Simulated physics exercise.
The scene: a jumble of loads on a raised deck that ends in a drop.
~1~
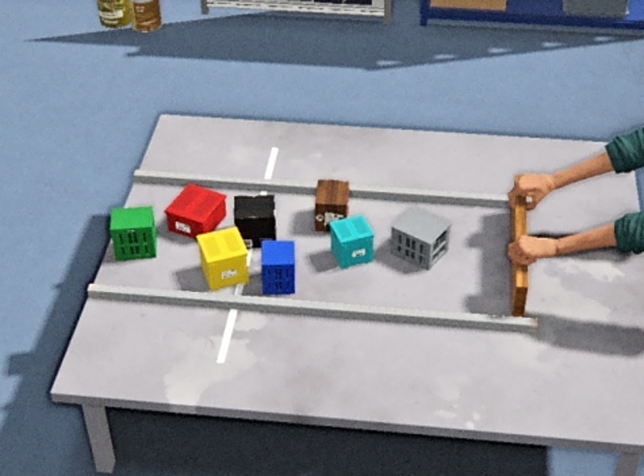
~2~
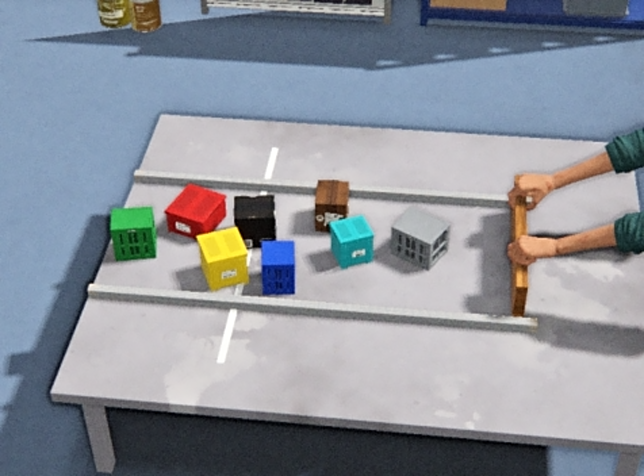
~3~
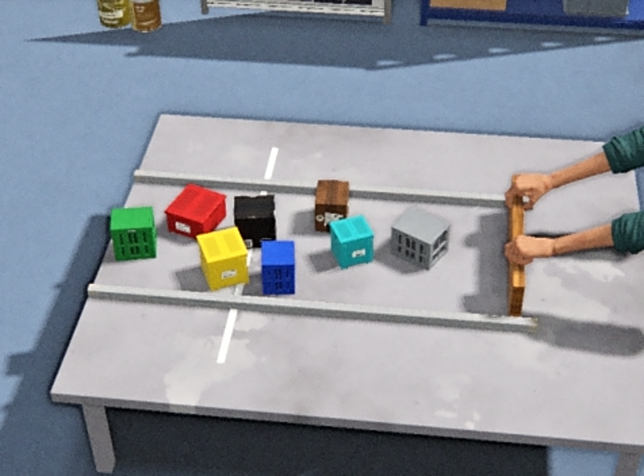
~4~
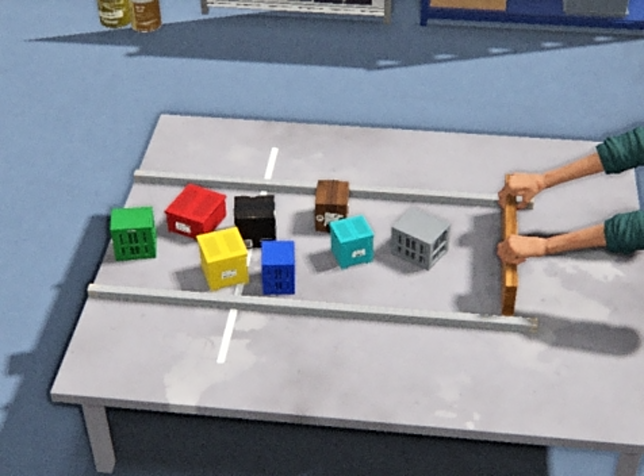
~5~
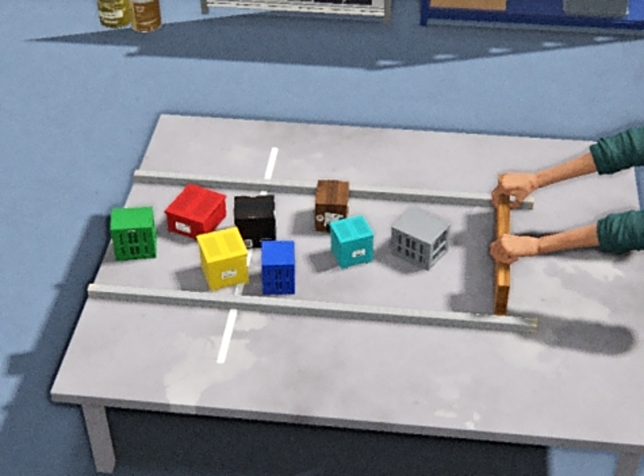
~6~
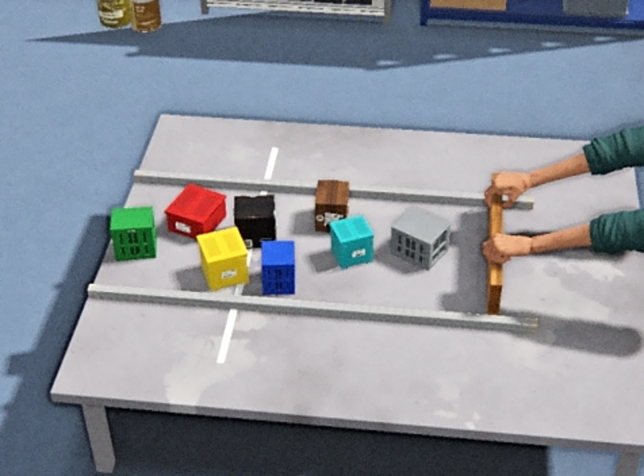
On a pale table with two long rails, green, red, yellow, black, blue, brown, turquoise and grey boxes sit scattered between the rails while two hands grip an upright plank at the right. The hands then slide the plank a short way left toward the grey box, and the boxes stay still.
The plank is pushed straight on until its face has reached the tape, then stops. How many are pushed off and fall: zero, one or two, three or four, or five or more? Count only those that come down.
The number that fall off is zero.
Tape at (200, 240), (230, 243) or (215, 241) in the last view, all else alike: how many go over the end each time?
Try by try, 1, 0 and 0.
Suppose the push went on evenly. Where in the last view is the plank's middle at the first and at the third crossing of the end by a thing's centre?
About (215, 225), then (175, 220).
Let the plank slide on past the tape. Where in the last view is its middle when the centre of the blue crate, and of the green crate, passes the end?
For the blue crate at (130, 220), for the green crate at (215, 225).
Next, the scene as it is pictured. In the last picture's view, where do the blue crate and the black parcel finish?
Near (226, 263) and (174, 211).
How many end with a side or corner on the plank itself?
In contact: 3.
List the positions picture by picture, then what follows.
In the first picture, green crate (134, 234); red tote (197, 213); yellow tote (223, 260); plank (519, 246); tape (251, 244).
In the second picture, red tote (197, 213); brown parcel (332, 206).
In the third picture, yellow tote (223, 260); grey crate (420, 239).
In the fourth picture, green crate (134, 234); turquoise tote (352, 243).
In the fifth picture, red tote (197, 213); plank (502, 245).
In the sixth picture, green crate (134, 234); red tote (197, 213); yellow tote (223, 260); plank (495, 244); tape (251, 244).
Early on, none off yet; green crate at rest near (134, 234); red tote at rest near (197, 213); yellow tote at rest near (223, 260).
Finally, the number that fall off is zero.
